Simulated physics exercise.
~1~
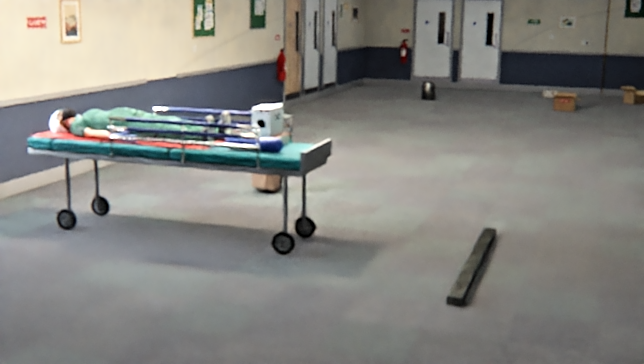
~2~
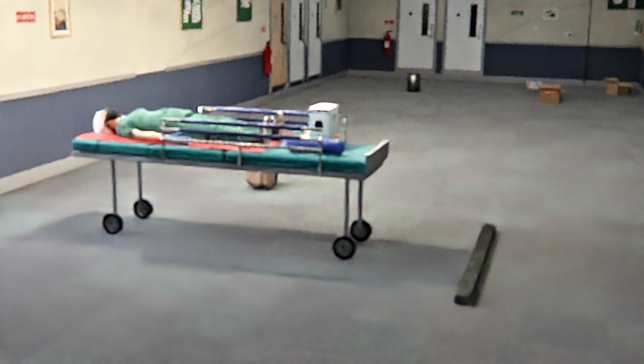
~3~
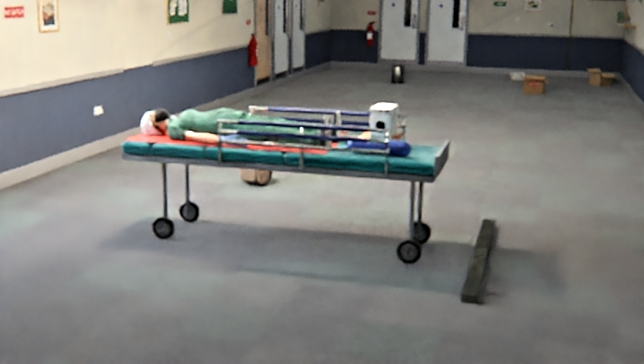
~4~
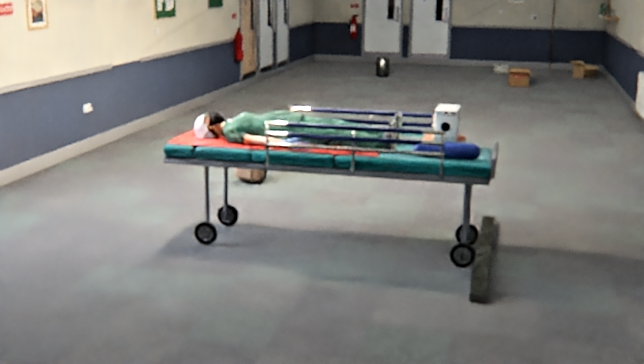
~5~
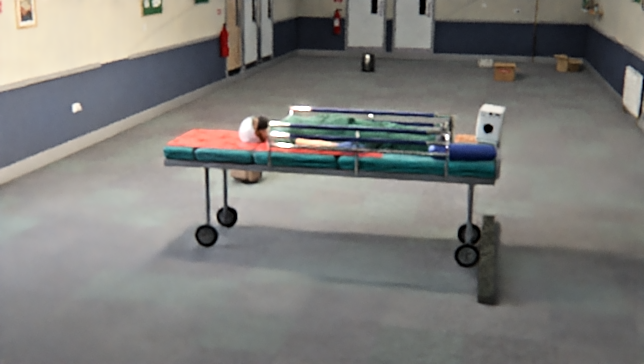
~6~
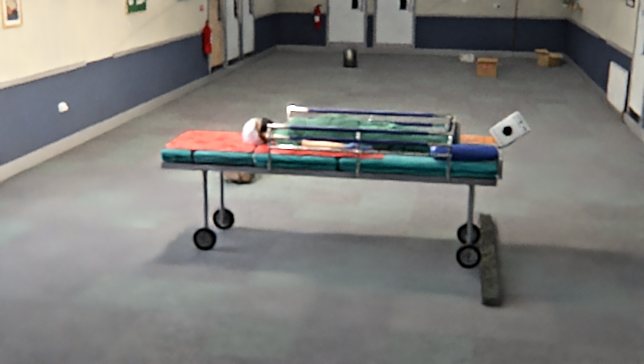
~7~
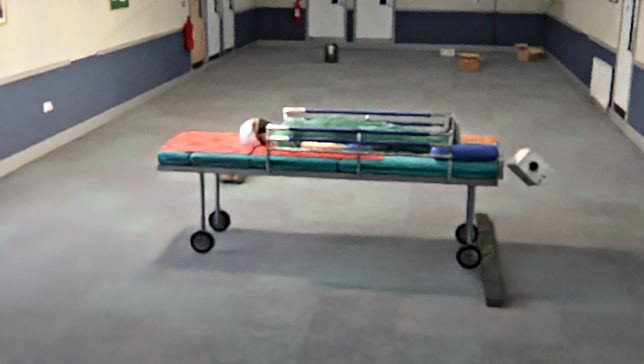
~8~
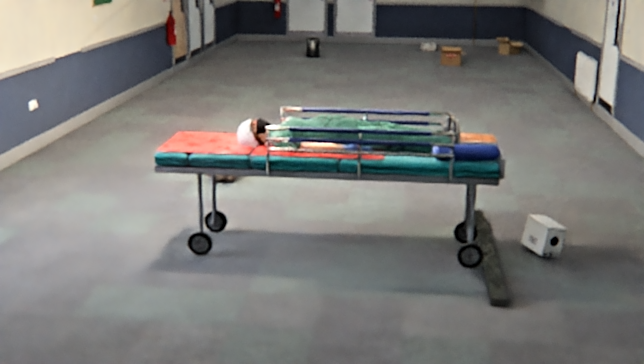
Hospital trolley carrying a lying figure rolling right, stopping against a dark sill, its white monitor tipping off onto the floor.
